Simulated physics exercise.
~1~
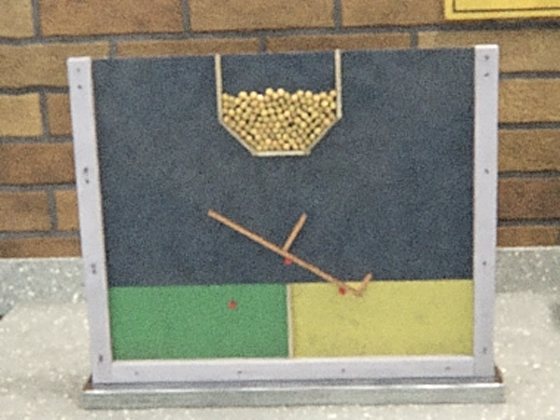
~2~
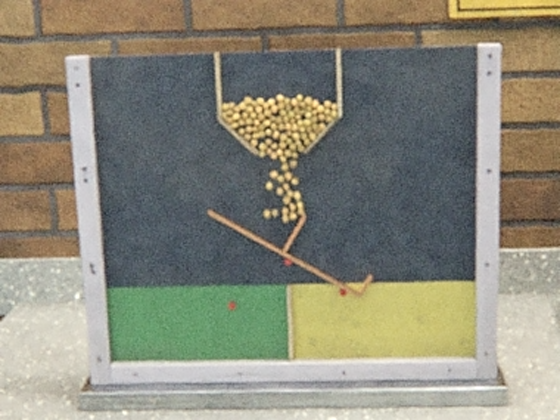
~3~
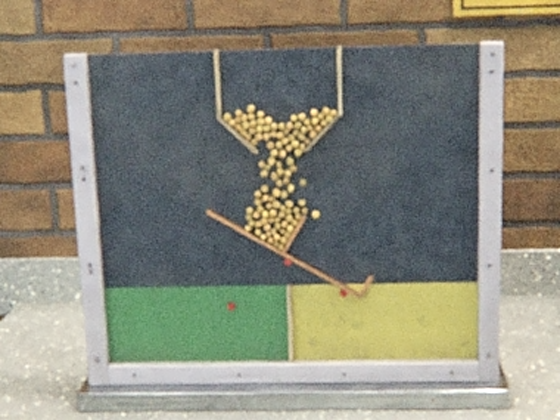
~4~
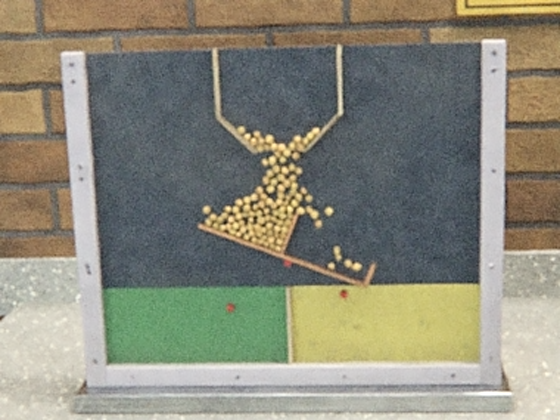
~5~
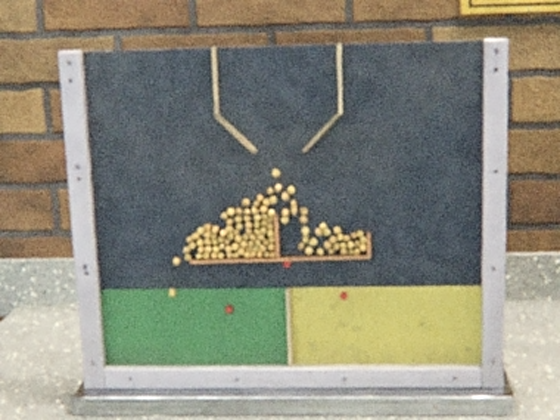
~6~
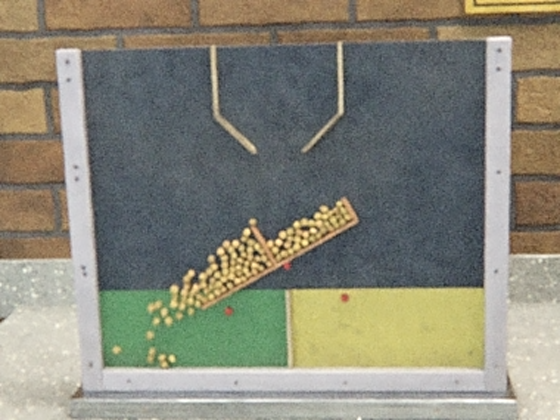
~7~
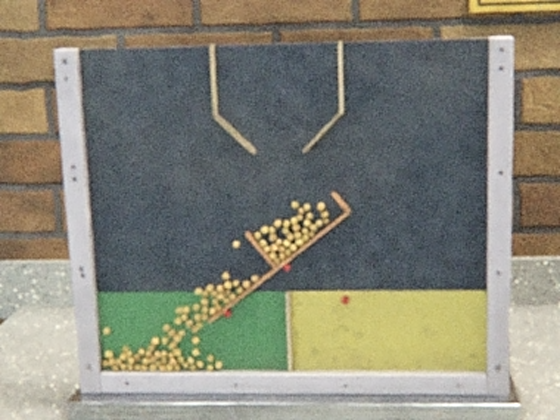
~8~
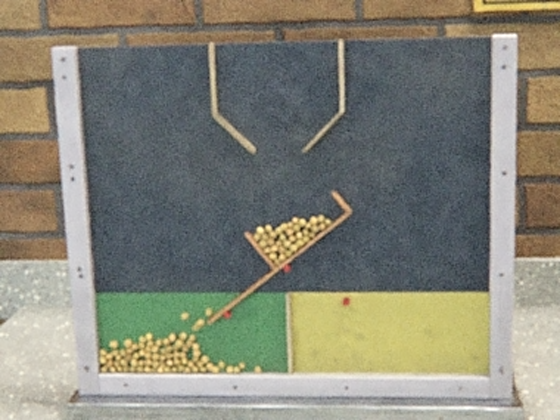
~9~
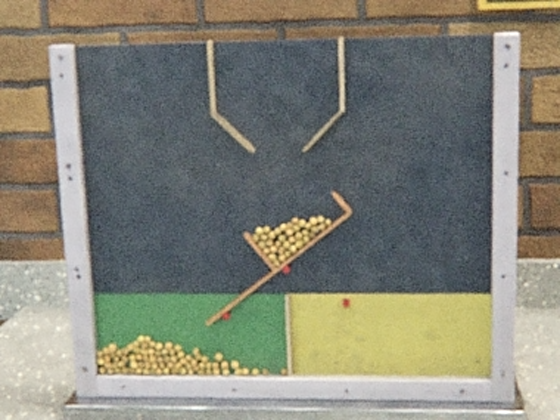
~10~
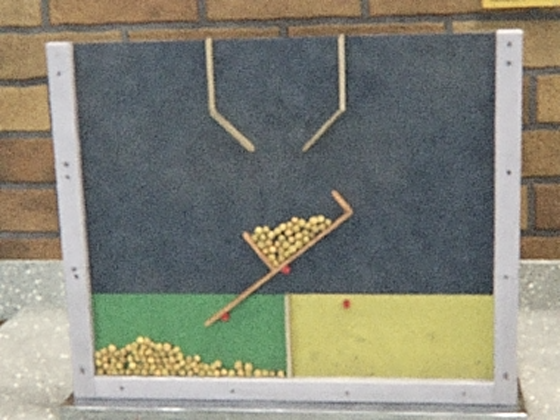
Pale wooden beads pouring from a hopper onto an orange seesaw tray, tipping it left, most spilling into the green bin.
